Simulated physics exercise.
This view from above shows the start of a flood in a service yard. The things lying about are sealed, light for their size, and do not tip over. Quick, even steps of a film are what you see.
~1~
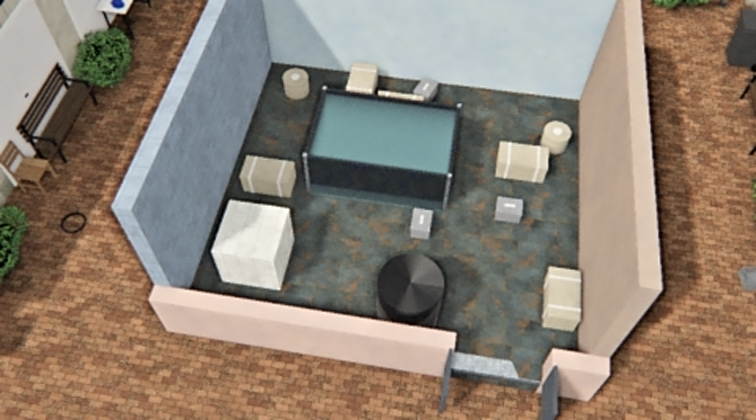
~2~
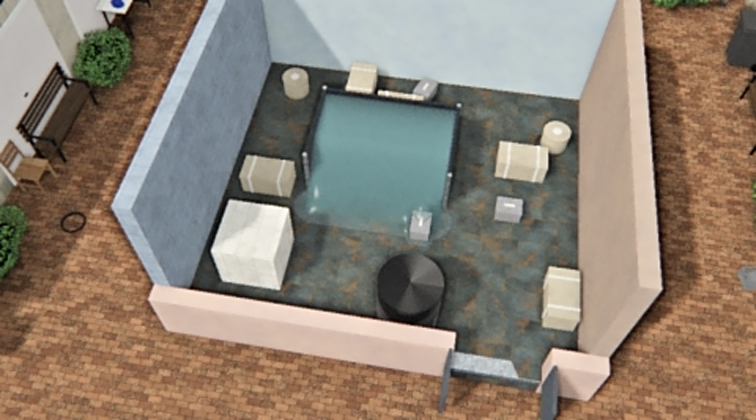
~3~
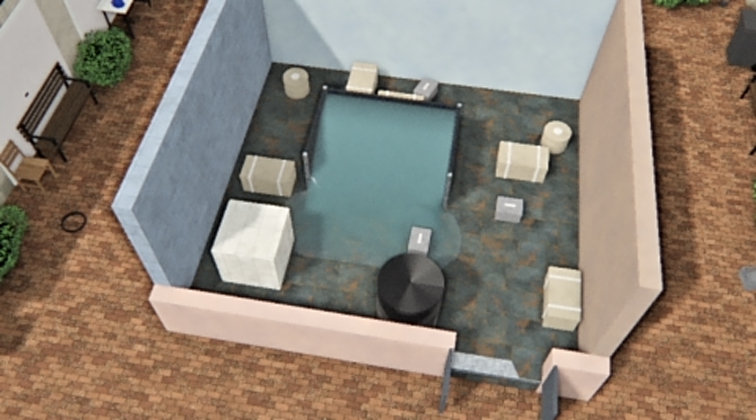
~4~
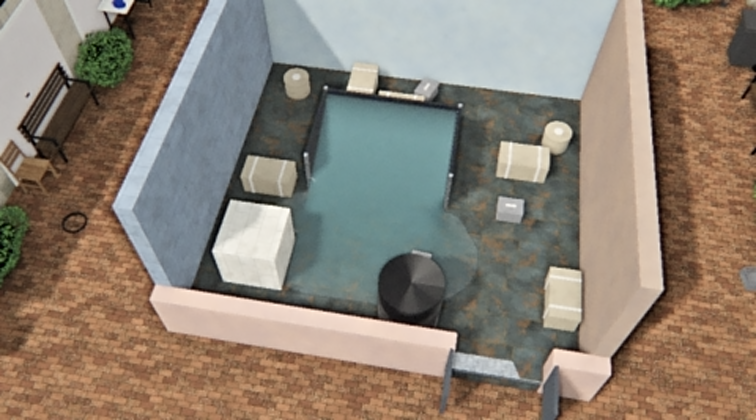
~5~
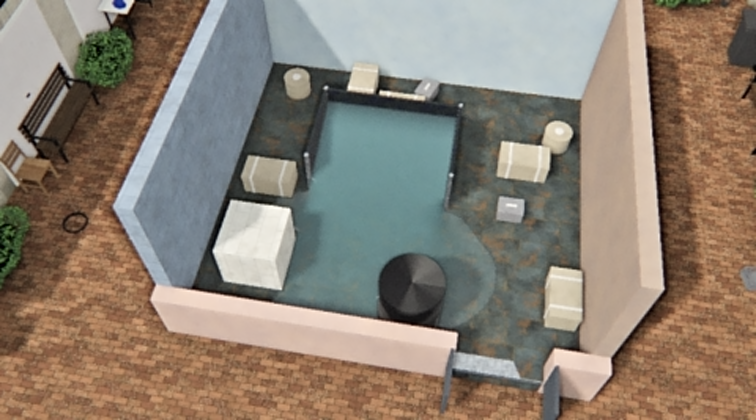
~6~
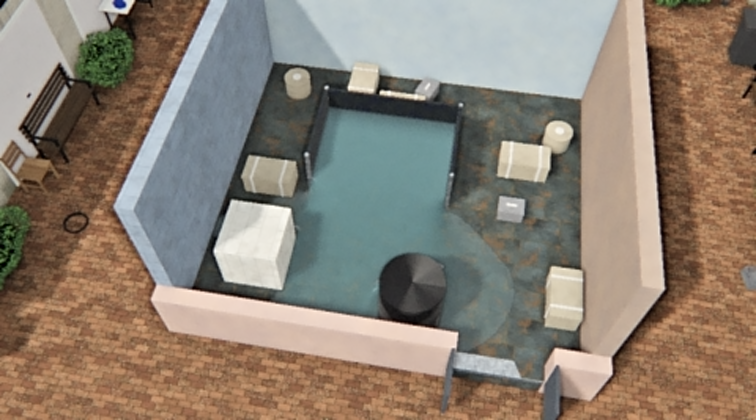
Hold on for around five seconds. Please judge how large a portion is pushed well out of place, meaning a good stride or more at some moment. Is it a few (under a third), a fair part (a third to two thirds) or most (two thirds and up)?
A fair part.
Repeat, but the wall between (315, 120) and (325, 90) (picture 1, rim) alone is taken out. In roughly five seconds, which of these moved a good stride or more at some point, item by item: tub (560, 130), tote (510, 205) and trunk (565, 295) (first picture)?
Outcome by item - displaced that far / short of that distance / short of that distance.
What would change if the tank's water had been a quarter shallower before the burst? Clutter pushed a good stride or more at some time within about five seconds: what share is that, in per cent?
About 40 %.
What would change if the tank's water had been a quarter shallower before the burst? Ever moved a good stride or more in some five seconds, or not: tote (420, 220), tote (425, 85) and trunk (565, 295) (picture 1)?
In sequence: Went the distance, fell short and went the distance.
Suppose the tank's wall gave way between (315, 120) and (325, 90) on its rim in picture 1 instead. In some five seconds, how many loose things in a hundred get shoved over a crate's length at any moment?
Close to 70 %.
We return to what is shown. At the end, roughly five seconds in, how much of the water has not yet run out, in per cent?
I make it 90 percent.
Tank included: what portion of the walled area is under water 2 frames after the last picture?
Something close to 40 per cent.
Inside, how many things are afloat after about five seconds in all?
Exactly 6 of them.
A moment on, 1 of 10 are well off their spots; 1 afloat.
Next, 1 of 10 are well off their spots; 1 afloat.
Later, 3 of 10 are well off their spots; 3 afloat.
In the end, 5 of 10 are well off their spots, and 5 have been at some point; 6 afloat.
